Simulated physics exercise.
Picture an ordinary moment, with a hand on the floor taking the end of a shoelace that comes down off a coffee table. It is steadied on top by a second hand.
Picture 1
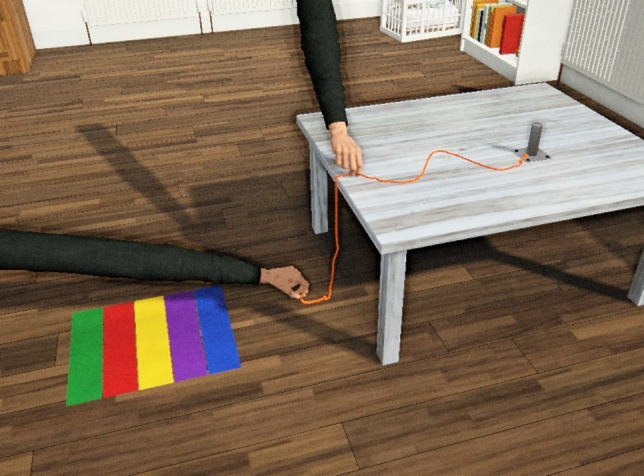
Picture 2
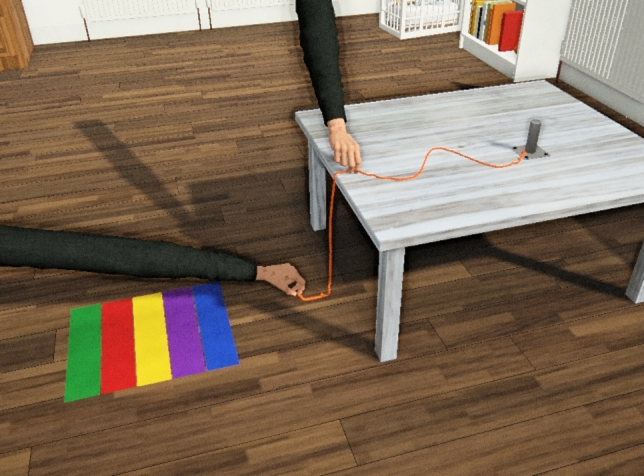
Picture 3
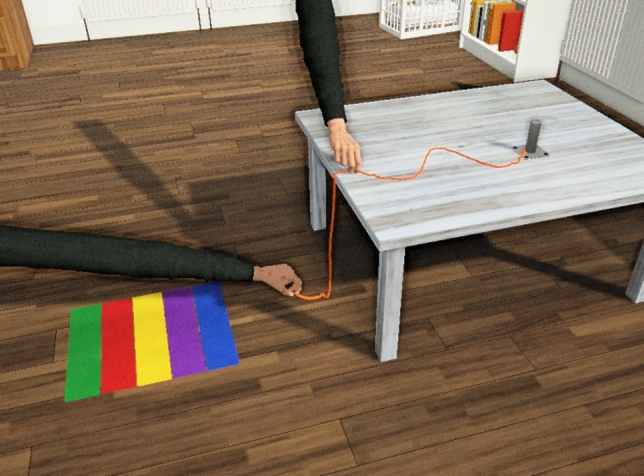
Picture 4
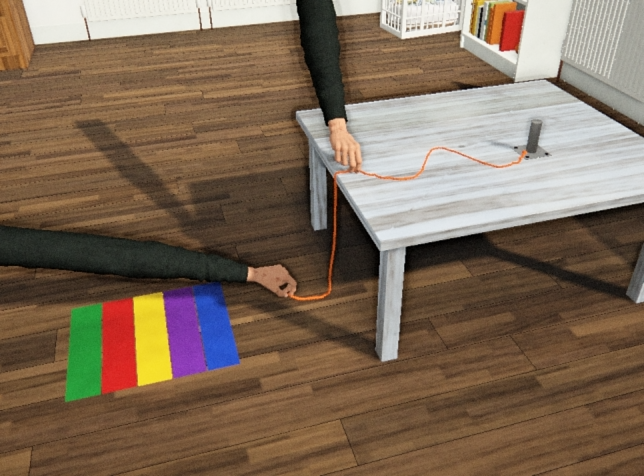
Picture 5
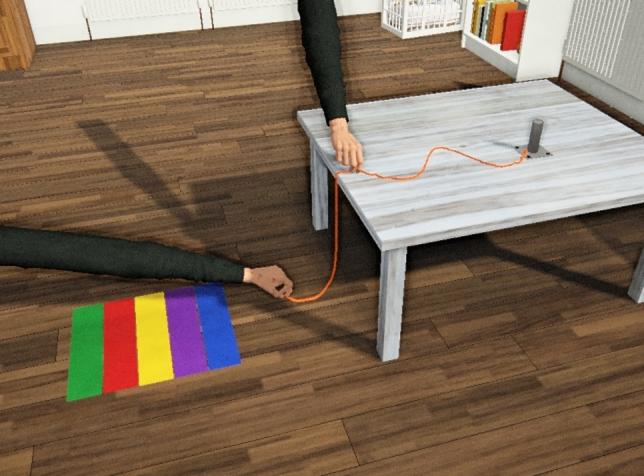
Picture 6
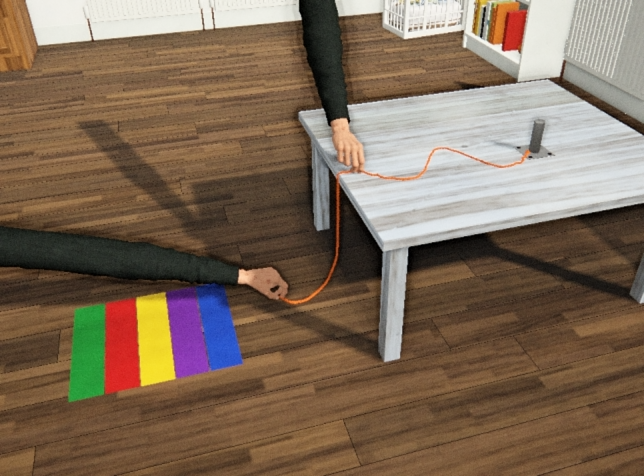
On a wooden floor beside a whitewashed coffee table, one hand rests on an orange shoelace at the table's edge while another holds its hanging end near a striped, multicoloured patch. The lower hand draws the end slightly left, and the slack near the floor smooths into a gentle curve.
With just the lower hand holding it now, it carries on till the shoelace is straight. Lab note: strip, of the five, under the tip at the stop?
Red.
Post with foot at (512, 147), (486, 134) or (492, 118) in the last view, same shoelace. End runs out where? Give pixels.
It works out at around (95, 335), (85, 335) and (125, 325) for the three tries.
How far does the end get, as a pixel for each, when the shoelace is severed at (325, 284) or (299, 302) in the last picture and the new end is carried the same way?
I'd say somewhere near (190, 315) the first time and near (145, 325) the second time.
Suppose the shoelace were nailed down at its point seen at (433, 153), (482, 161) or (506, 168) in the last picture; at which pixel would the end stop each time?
(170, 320), (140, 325), (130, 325).
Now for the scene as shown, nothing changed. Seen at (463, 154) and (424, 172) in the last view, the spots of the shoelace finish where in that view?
First point (439, 163), second point (357, 173).
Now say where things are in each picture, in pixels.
The first picture shows end (301, 295); blue (222, 354); purple (189, 361); yellow (155, 368); red (120, 376); green (85, 383).
The second picture shows end (297, 292); shoelace through (511, 165) (449, 151) (418, 174) (356, 171) (330, 224) (330, 278).
The third picture shows end (294, 293).
The fourth picture shows end (288, 294); shoelace through (511, 165) (449, 150) (419, 174) (356, 171) (335, 223) (330, 279).
The fifth picture shows end (285, 295).
The sixth picture shows end (280, 296); shoelace through (514, 164) (452, 150) (422, 174) (359, 171) (338, 223) (329, 277).
Early on, end near (166, 319); over yellow.
Midway, end near (133, 325); over red.
At the end of the slack, end near (115, 329); over red. Over red.
